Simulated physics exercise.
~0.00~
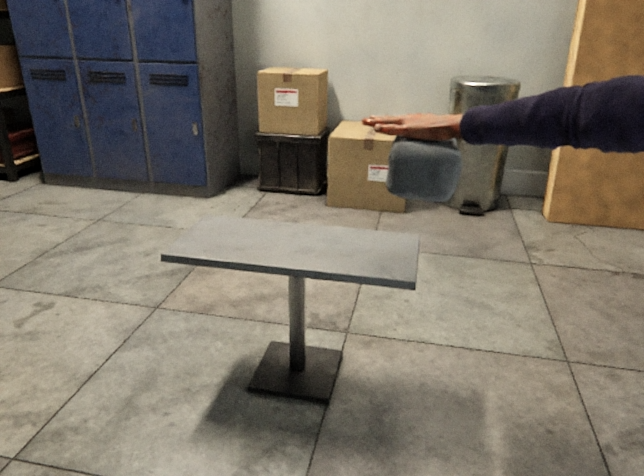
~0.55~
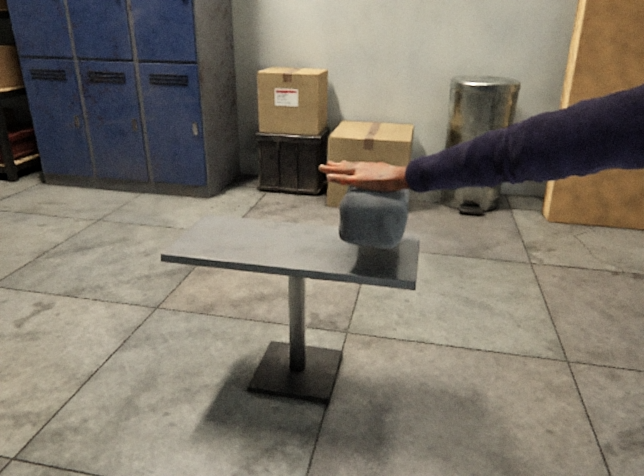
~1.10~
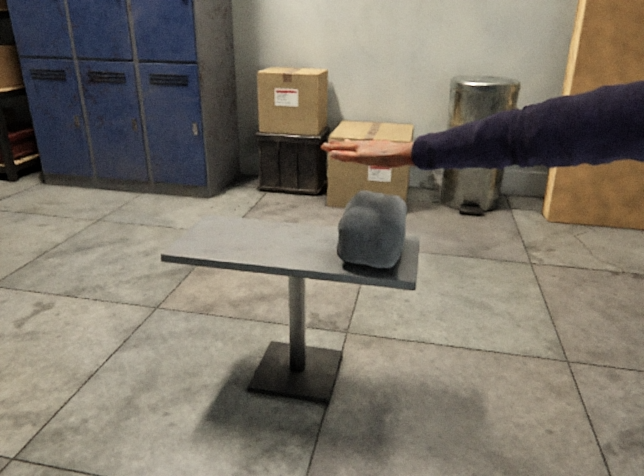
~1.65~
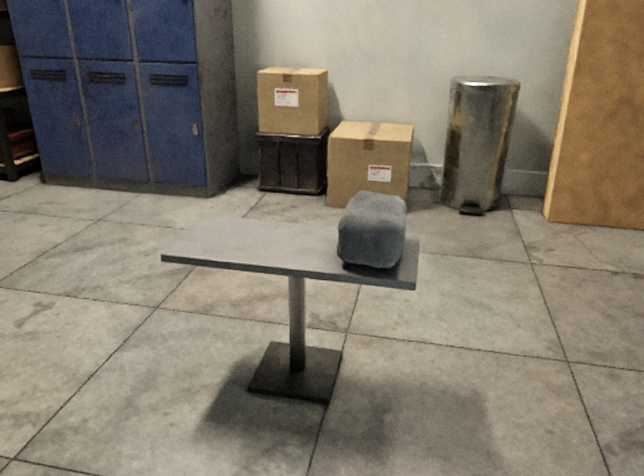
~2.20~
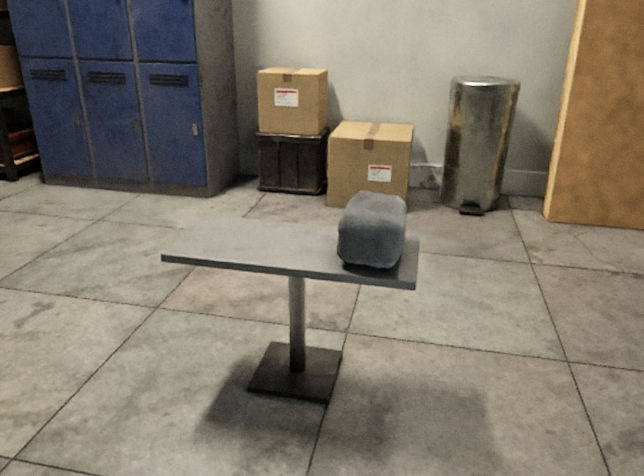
To begin with, a hand in a dark sleeve reaches in from the right, holding a grey-blue cushion above the right side of a small grey table with a single post and a square foot. Blue lockers, cardboard boxes and a metal bin stand behind. The hand brings the cushion left and down toward the right end of the tabletop. Once the cushion is resting there, the hand lets go and lifts clear, then leaves the view. The table does not tip, and the cushion sits still near its right edge at the end.
